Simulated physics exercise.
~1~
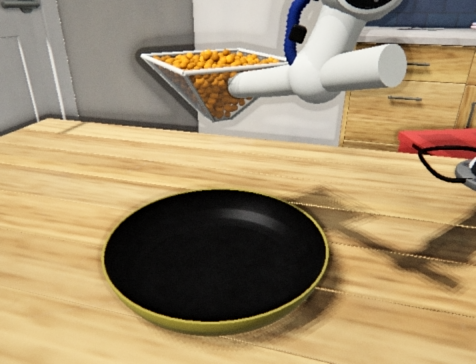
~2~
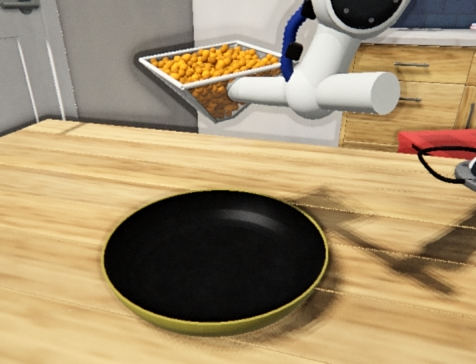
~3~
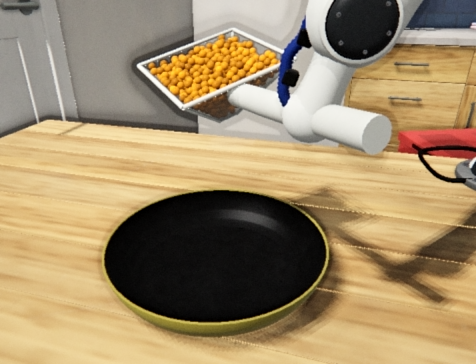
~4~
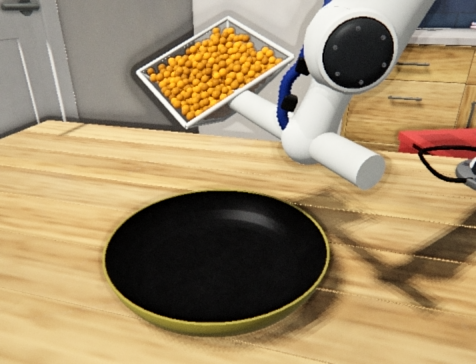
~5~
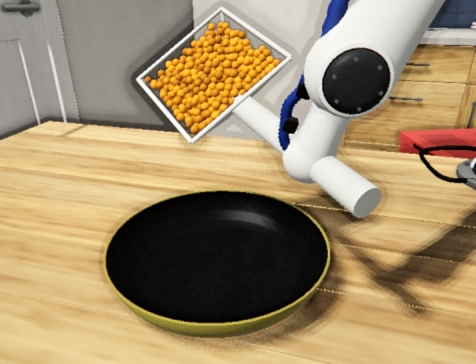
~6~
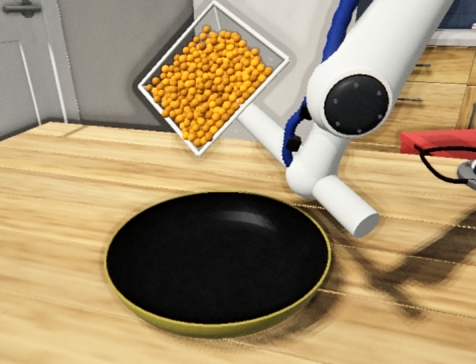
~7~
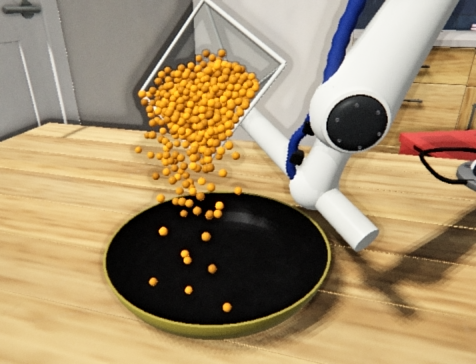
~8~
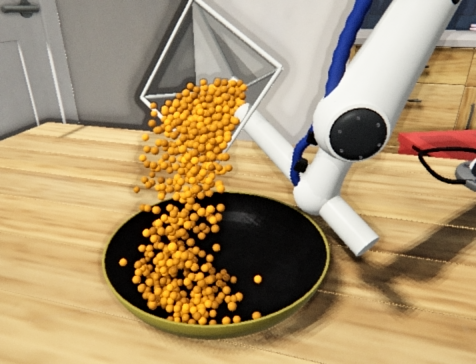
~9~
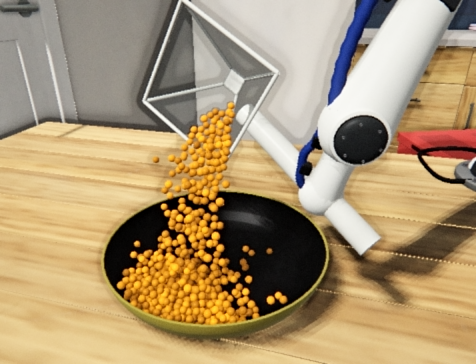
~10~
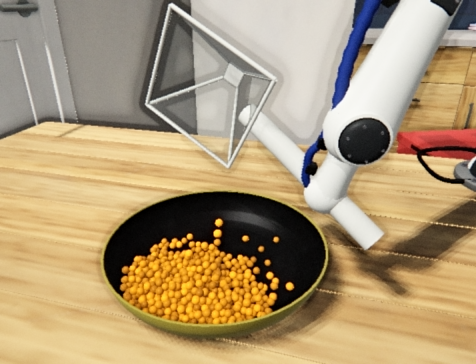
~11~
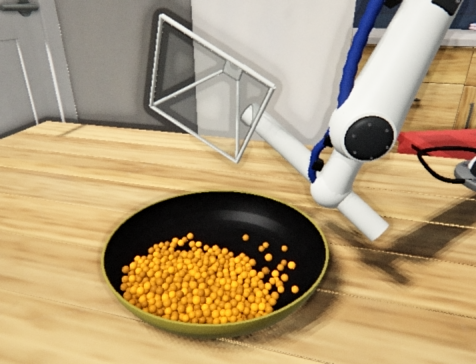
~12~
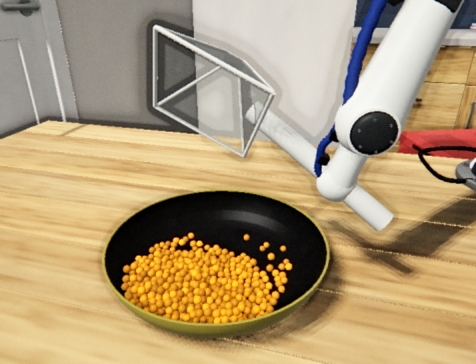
Kitchen table, a robot arm tipping a scoop of orange kernels, which pour into a black pan, leaving the scoop empty.
